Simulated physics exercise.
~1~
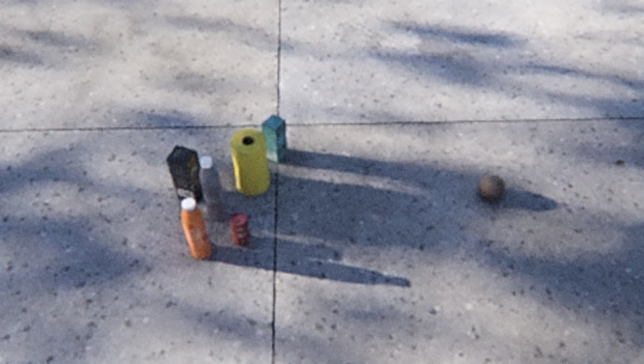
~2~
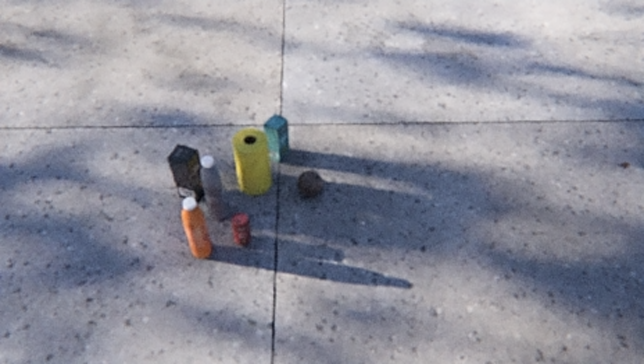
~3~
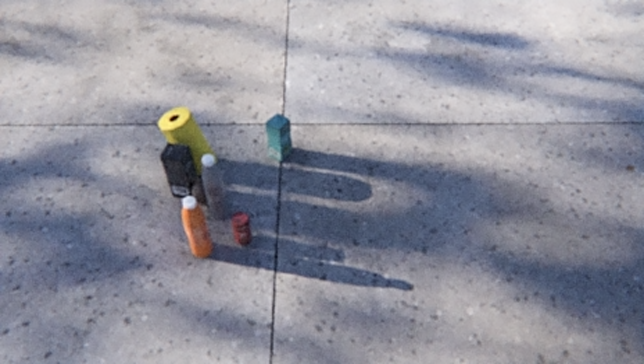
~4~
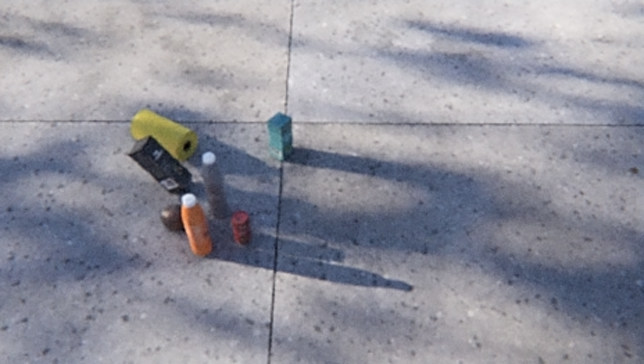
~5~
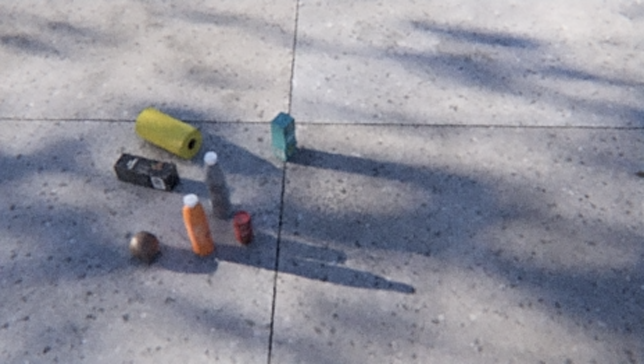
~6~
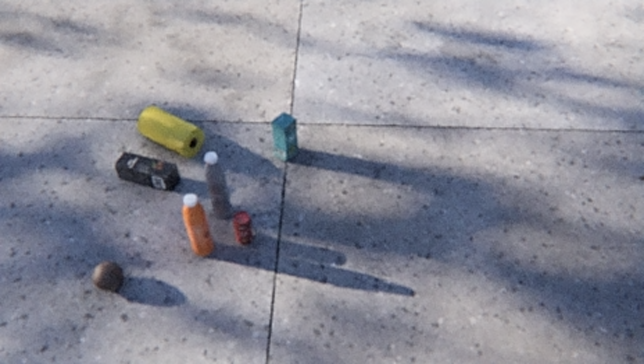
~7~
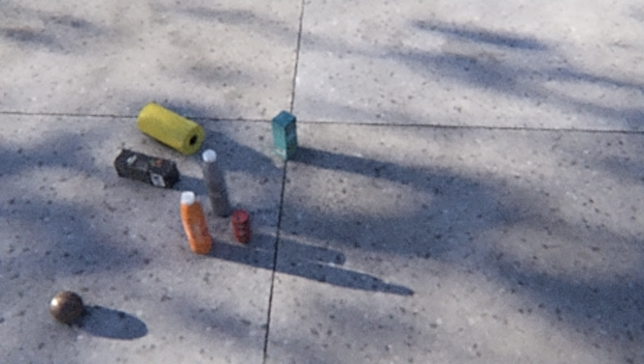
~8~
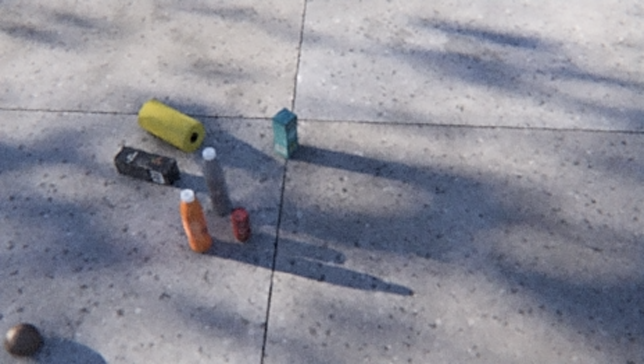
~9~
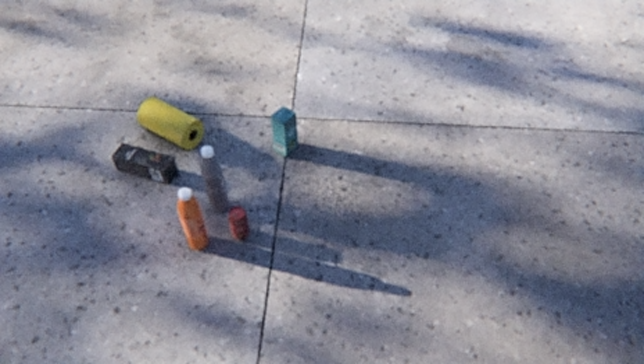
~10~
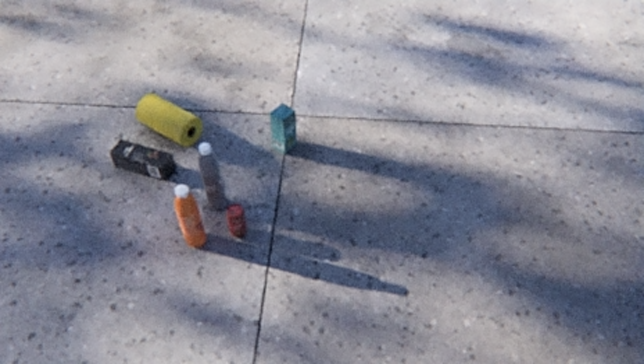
A brown ball rolled in from the right across the paving and knocked over a yellow roll and then a black carton before rolling out at the lower left, leaving the bottles, red can and turquoise carton standing.
